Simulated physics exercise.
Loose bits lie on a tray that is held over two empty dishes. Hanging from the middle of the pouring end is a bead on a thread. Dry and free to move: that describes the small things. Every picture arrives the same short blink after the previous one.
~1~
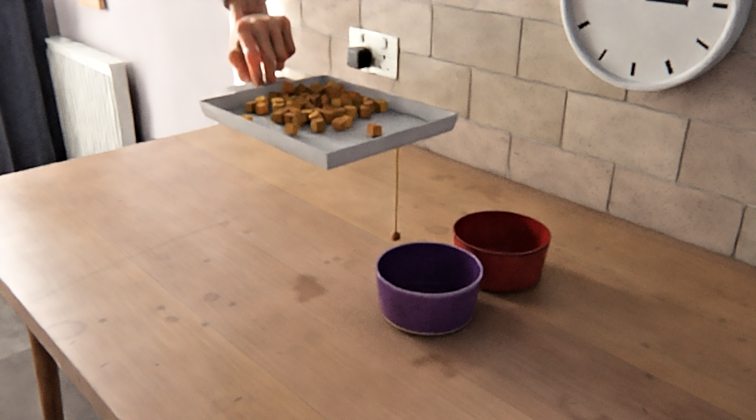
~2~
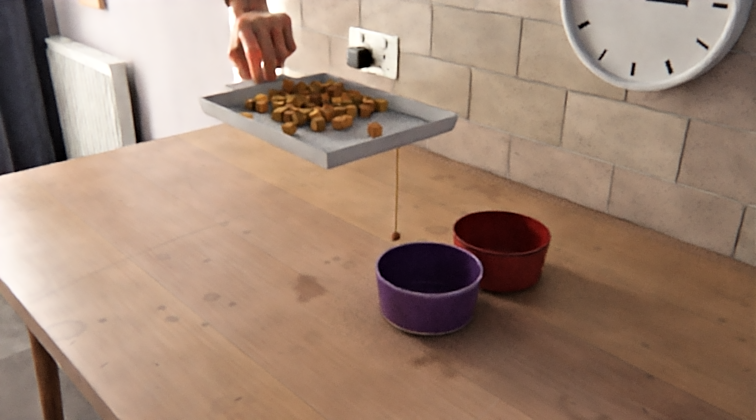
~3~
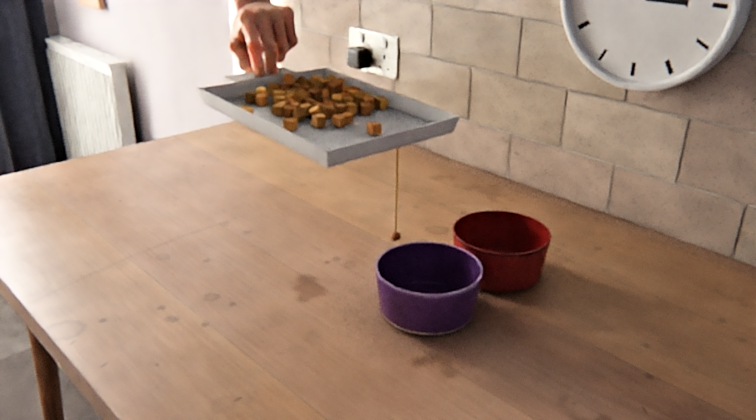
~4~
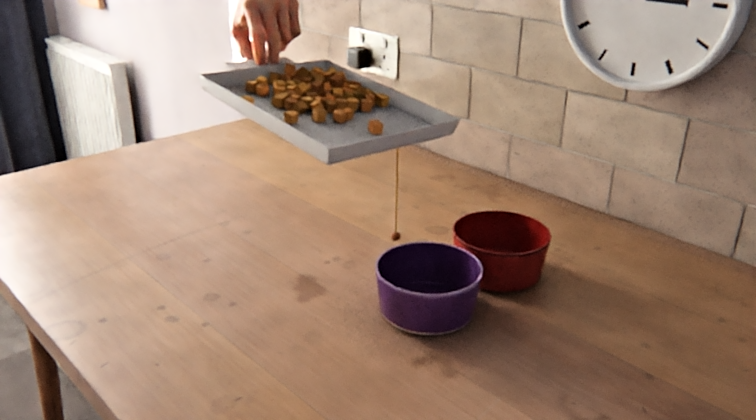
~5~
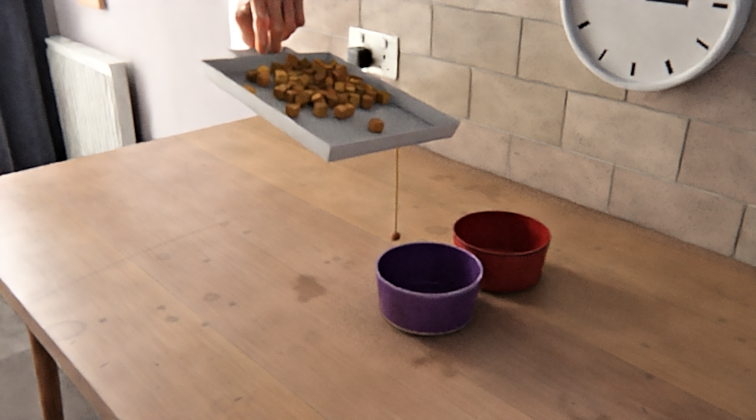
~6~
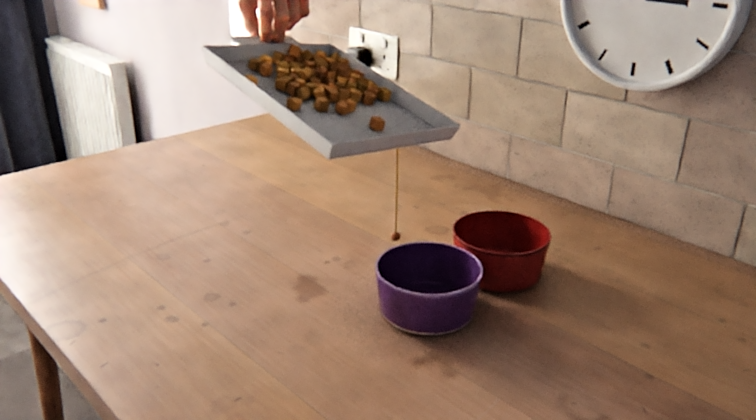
A hand raises the far end of a grey tray of brown cubes above two bowls.
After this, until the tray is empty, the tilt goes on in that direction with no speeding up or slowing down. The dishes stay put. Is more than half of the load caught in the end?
Most is saved.
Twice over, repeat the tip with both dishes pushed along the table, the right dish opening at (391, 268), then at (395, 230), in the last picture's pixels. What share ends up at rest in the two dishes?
The first try yields 0% and the second yields 10%.
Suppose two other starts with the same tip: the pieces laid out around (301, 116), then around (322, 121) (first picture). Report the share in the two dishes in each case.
You'd get about 60 per cent first and about 60 per cent second.
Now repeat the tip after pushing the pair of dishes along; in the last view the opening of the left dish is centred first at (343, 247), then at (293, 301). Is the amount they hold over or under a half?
In turn: Less than half; less than half.
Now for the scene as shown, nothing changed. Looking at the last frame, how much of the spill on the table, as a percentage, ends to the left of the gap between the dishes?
Close to 60 per cent.
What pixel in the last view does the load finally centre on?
The centre settles at about (490, 266).
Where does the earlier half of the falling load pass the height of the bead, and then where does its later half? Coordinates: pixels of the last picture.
Early half: (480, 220); late half: (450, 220).
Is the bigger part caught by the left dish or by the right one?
The one to the right is fuller.
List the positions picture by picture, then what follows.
The first picture shows corners of the pouring end near (327, 151) and (454, 114), level; middle of the load near (316, 106), croutons; left dish near (468, 305); right dish near (539, 265); bead on its thread near (396, 236).
The second picture shows corners of the pouring end near (328, 151) and (454, 114), level; middle of the load near (316, 105).
The third picture shows corners of the pouring end near (328, 149) and (455, 116), tipped barely, lowest at the right corner; middle of the load near (317, 100).
The fourth picture shows corners of the pouring end near (330, 146) and (455, 118), tipped a little, lowest at the right corner; middle of the load near (317, 93).
The fifth picture shows corners of the pouring end near (331, 144) and (456, 121), tipped a little, lowest at the right corner; middle of the load near (319, 86).
The sixth picture shows corners of the pouring end near (333, 142) and (456, 124), tipped clearly, lowest at the right corner; middle of the load near (320, 79); left dish near (468, 305); right dish near (539, 265).
Shortly afterwards, tray tipped steeply; all but a few on the tray; only a few in the right dish; only a few in the air.
Next, tray tipped right over; all but a few on the tray; only a few in the left dish; a little in the right dish.
Some moments later, tray tipped past a quarter turn; near a quarter in the left dish; near half in the right dish; near a third outside both.
In the end, tray tipped past a quarter turn; near a quarter in the left dish; near half in the right dish; near a third outside both.
